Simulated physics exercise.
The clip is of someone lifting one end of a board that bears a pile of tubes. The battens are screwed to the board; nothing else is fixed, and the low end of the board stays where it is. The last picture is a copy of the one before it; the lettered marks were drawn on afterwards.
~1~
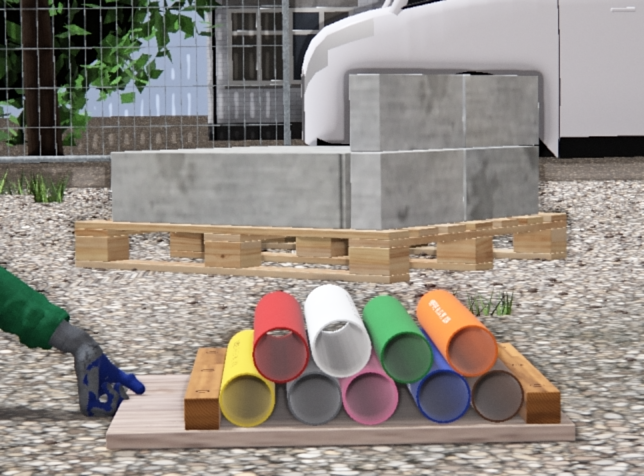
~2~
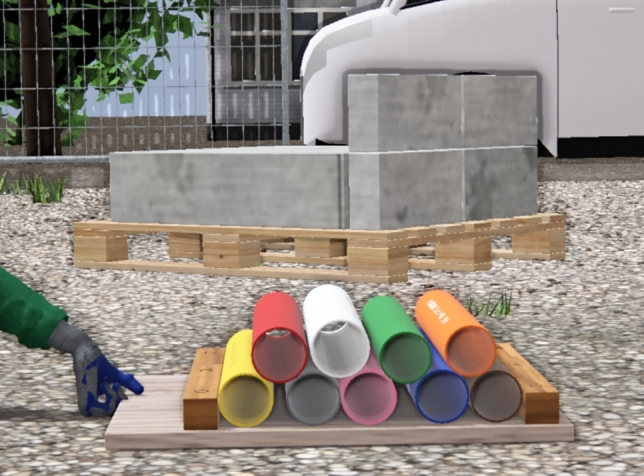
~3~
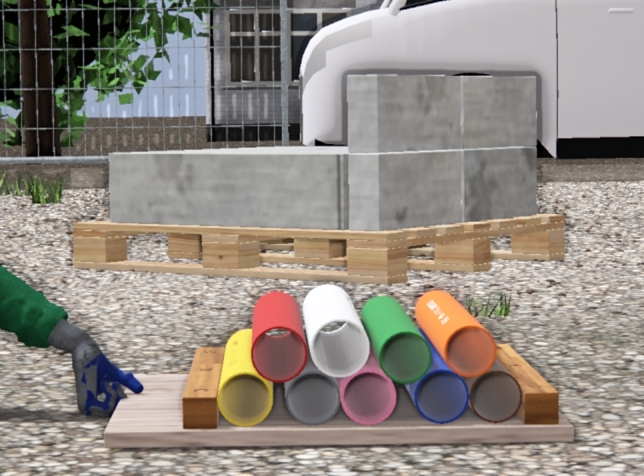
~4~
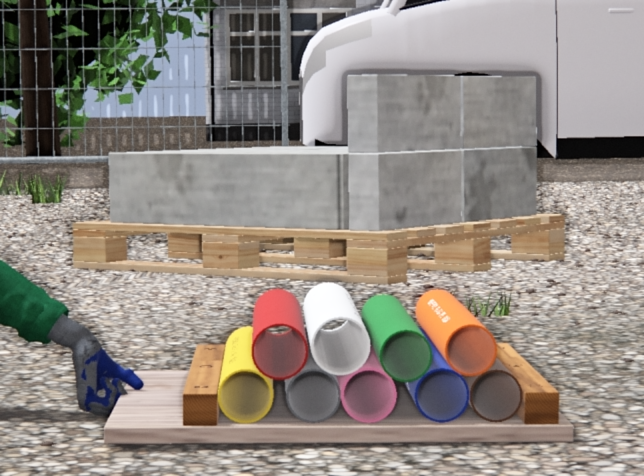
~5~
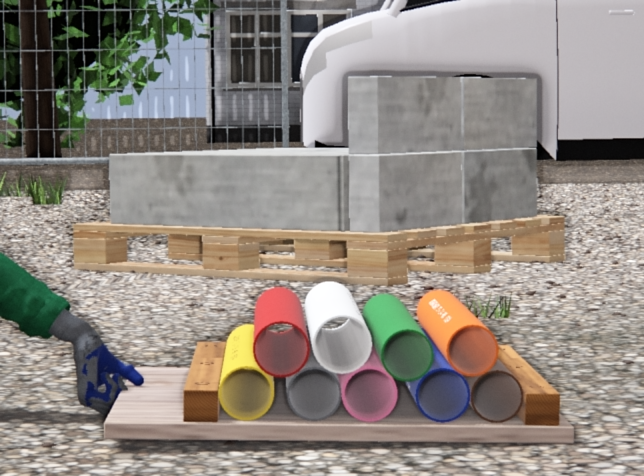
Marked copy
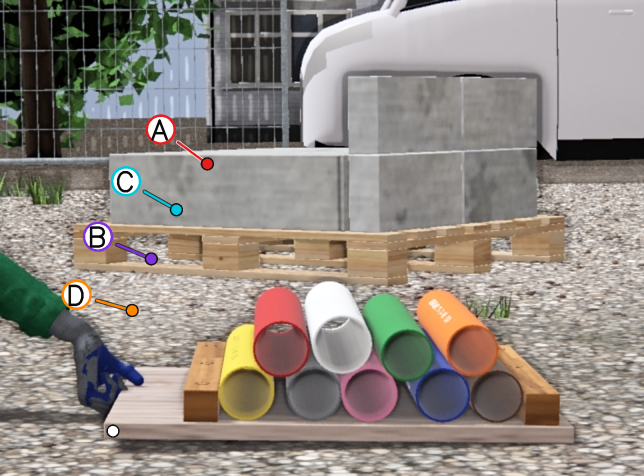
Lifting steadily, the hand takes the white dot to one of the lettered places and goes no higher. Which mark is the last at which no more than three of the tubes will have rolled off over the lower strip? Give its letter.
Raise it to B.
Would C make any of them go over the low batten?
Yes.
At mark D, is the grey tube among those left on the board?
Yes.
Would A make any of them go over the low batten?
At A: Yes.
On the marked copy, A at (207, 164); B at (151, 259); C at (177, 210); D at (132, 311); the white dot at (113, 431).
With B. Early on, board at 15°.
Further on, board at 24°.
At the end, board at 24°, none over the low batten.
As for the rest, A four over the low batten (white, red, orange, green); C four over the low batten (white, red, orange, green); D none over the low batten.
